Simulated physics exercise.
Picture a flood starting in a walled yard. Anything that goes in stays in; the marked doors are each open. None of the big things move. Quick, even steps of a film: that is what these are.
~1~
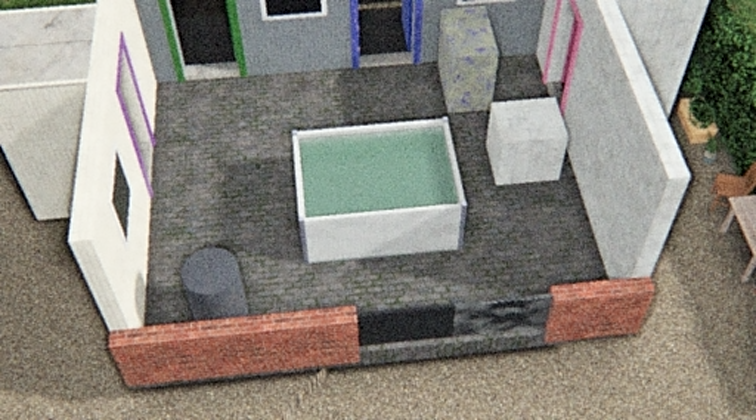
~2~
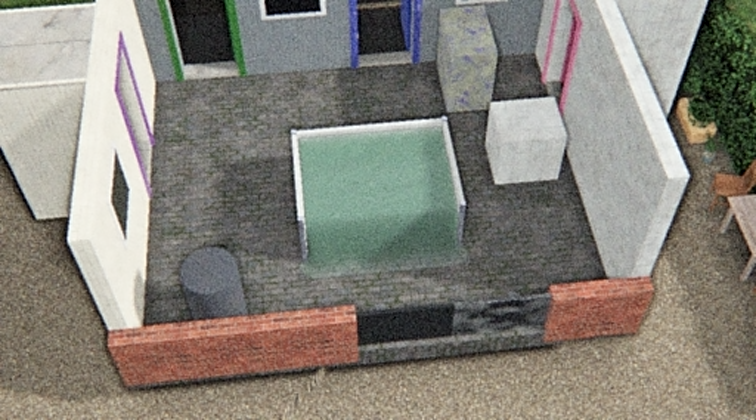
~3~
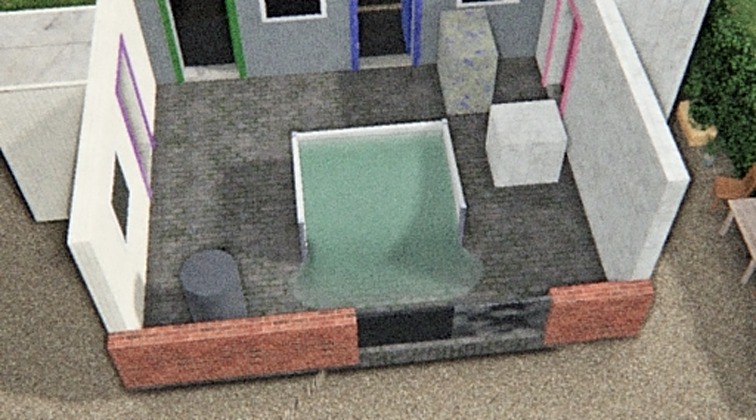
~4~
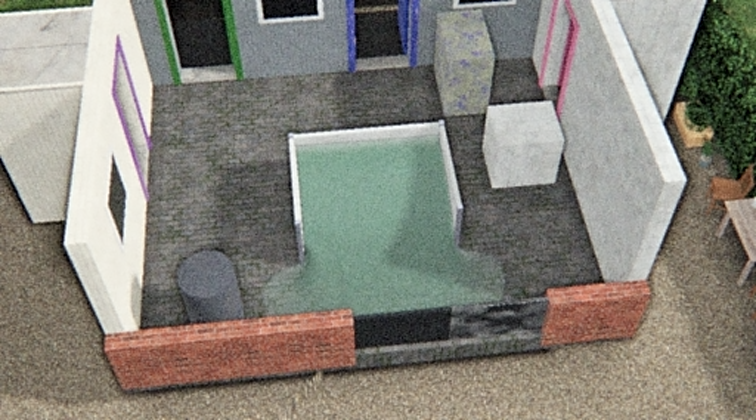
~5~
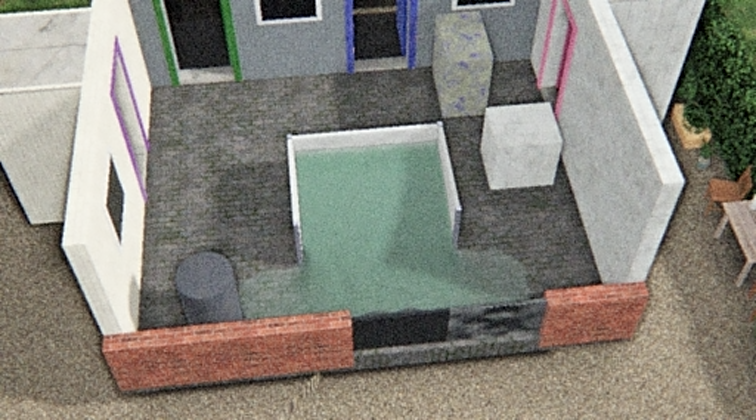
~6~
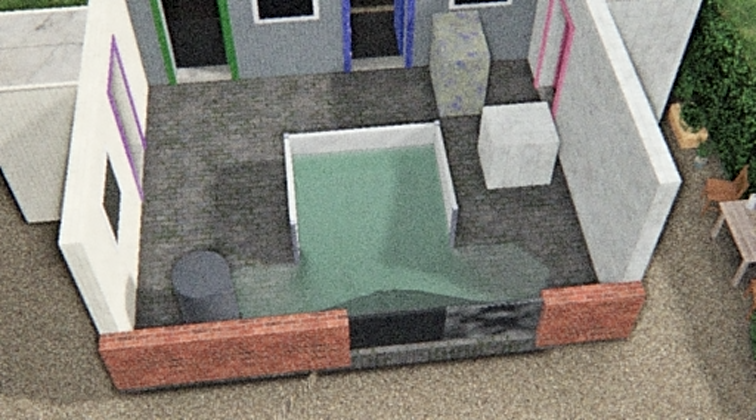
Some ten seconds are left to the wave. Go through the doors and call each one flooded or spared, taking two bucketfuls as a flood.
Pink door: Flooded, green door: Flooded, purple door: Spared, blue door: Flooded.
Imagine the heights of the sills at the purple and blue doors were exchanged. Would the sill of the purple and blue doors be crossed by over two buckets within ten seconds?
You'll see the purple tops the limit and the blue stays short.
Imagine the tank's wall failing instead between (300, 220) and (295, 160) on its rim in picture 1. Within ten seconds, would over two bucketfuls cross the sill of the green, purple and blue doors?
Outcome - green door: Past the mark, purple door: Past the mark, blue door: Past the mark.
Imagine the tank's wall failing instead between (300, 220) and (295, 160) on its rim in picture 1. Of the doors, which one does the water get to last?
The pink-painted one.
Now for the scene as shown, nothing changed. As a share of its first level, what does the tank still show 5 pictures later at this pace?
Somewhere near 34 %, give or take.
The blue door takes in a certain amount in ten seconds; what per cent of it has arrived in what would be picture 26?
Roughly 0 per cent.
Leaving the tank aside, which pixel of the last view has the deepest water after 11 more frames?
I'd point to (594, 316).
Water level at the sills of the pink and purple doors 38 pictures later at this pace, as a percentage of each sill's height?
The first sits near 240 in a hundred and the second near 30 in a hundred.
A moment on, water covers 25 % of the floor; the pink door not reached, the green door not reached, the purple door not reached, the blue door not reached.
Next, water covers 50 % of the floor; the pink door not reached, the green door not reached, the purple door not reached, the blue door not reached.
Then, water covers 75 % of the floor; the pink door under two buckets in, the green door under two buckets in, the purple door wet at the sill, nothing in, the blue door not reached.
Later, water covers 95 % of the floor; the pink door over two buckets in, the green door over two buckets in, the purple door wet at the sill, nothing in, the blue door under two buckets in.
In the end, water covers 100 % of the floor; the pink door far over two buckets in, the green door over two buckets in, the purple door wet at the sill, nothing in, the blue door over two buckets in.
